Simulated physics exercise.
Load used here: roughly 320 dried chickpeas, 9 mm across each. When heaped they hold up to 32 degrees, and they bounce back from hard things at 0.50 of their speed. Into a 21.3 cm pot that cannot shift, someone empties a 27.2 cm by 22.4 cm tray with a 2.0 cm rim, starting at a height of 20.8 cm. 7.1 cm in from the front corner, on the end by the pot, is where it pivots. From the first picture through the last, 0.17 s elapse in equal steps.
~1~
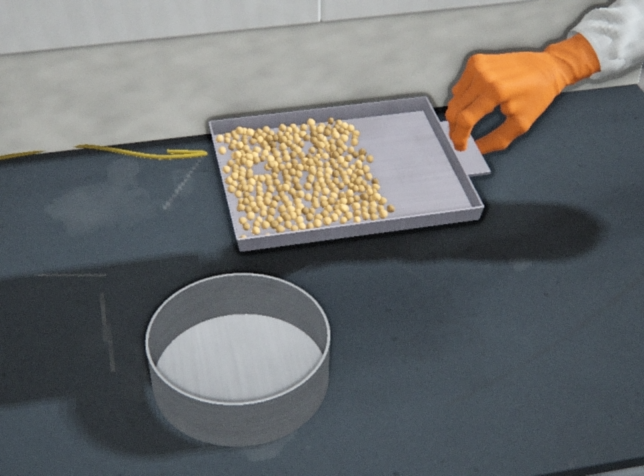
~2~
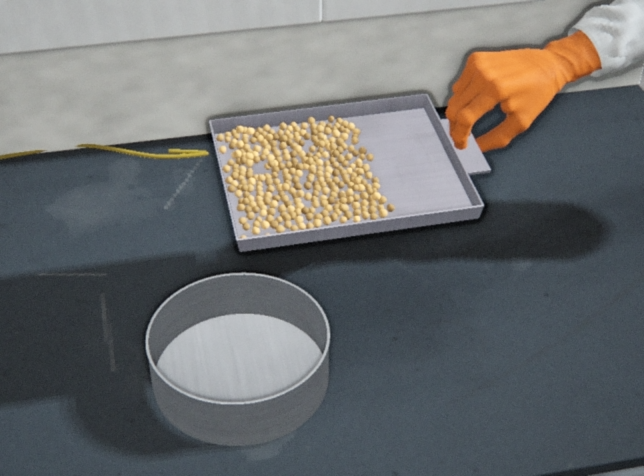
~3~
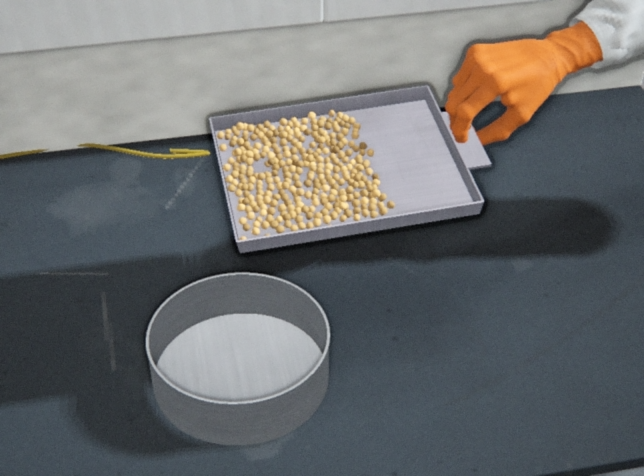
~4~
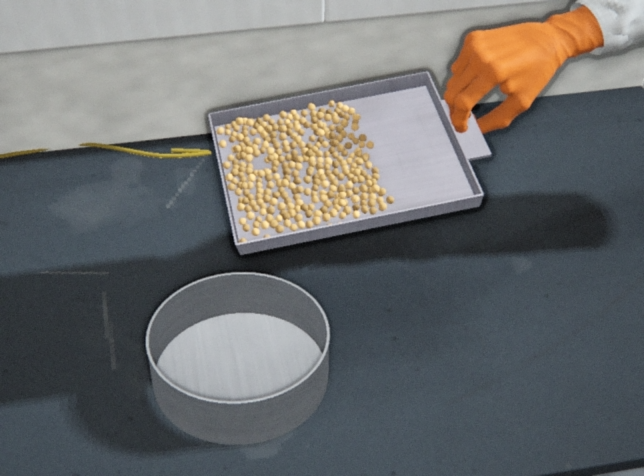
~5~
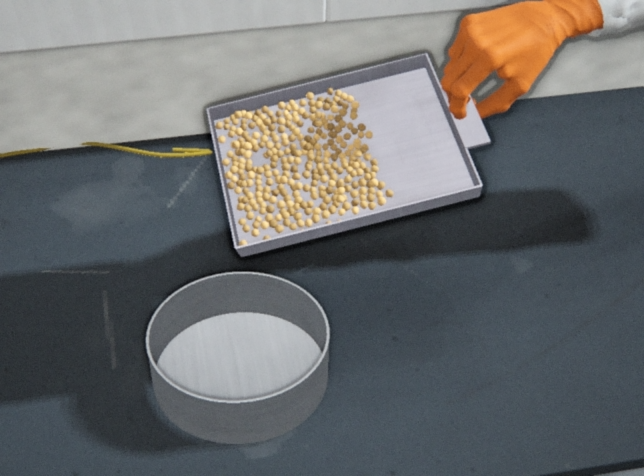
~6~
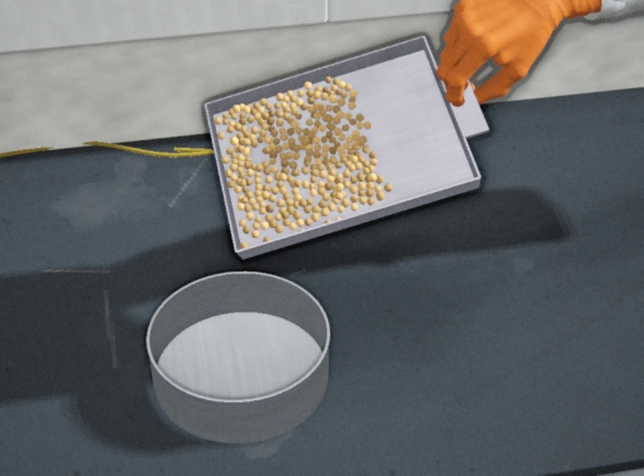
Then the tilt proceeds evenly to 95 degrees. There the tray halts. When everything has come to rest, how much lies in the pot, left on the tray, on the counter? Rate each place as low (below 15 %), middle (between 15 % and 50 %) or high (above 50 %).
Ratings: Pot high; left on the tray low; counter low.
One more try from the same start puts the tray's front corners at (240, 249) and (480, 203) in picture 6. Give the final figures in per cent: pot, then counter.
That works out as pot 85 and counter 15.
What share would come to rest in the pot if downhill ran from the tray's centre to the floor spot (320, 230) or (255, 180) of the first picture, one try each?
Near 85 and 30 percent, in that order.
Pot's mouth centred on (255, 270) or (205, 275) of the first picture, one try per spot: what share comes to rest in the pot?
5 % and 30 %.
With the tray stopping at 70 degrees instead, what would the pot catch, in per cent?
In that case some 35 per cent.
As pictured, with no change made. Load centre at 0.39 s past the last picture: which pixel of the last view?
(247, 182) or thereabouts.
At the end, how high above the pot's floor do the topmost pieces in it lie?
Some 2.5 cm above the floor.
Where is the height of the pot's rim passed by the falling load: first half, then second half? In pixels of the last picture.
(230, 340) first, (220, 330) later, roughly.
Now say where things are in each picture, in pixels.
The first picture shows tray tilt 0 degrees, front corners at (240, 237) and (480, 205); middle of the pieces at (298, 175); pot at (238, 335).
The second picture shows tray tilt 1 degrees, front corners at (240, 238) and (480, 204); middle of the pieces at (299, 174).
The third picture shows tray tilt 3 degrees, front corners at (239, 239) and (480, 200), lowest corner left front; middle of the pieces at (299, 171).
The fourth picture shows tray tilt 8 degrees, front corners at (239, 242) and (480, 193), lowest corner left front; middle of the pieces at (298, 167).
The fifth picture shows tray tilt 13 degrees, front corners at (238, 245) and (478, 184), lowest corner left front; middle of the pieces at (297, 161).
The sixth picture shows tray tilt 19 degrees, front corners at (238, 249) and (477, 176), lowest corner left front; middle of the pieces at (296, 156); pot at (239, 333).
Then, 0.23 s after the last picture, tilt 58 degrees; the tray holds 100 %, the pot 0 %.
Then, 0.39 s after the last picture, tilt 83 degrees; the tray holds 100 %, the pot 0 %.
Then, 0.66 s after the last picture, tilt 95 degrees; the tray holds 15 %, the pot 70 %.
In the end, pot 95 %, tray 0 %, counter 5 %.
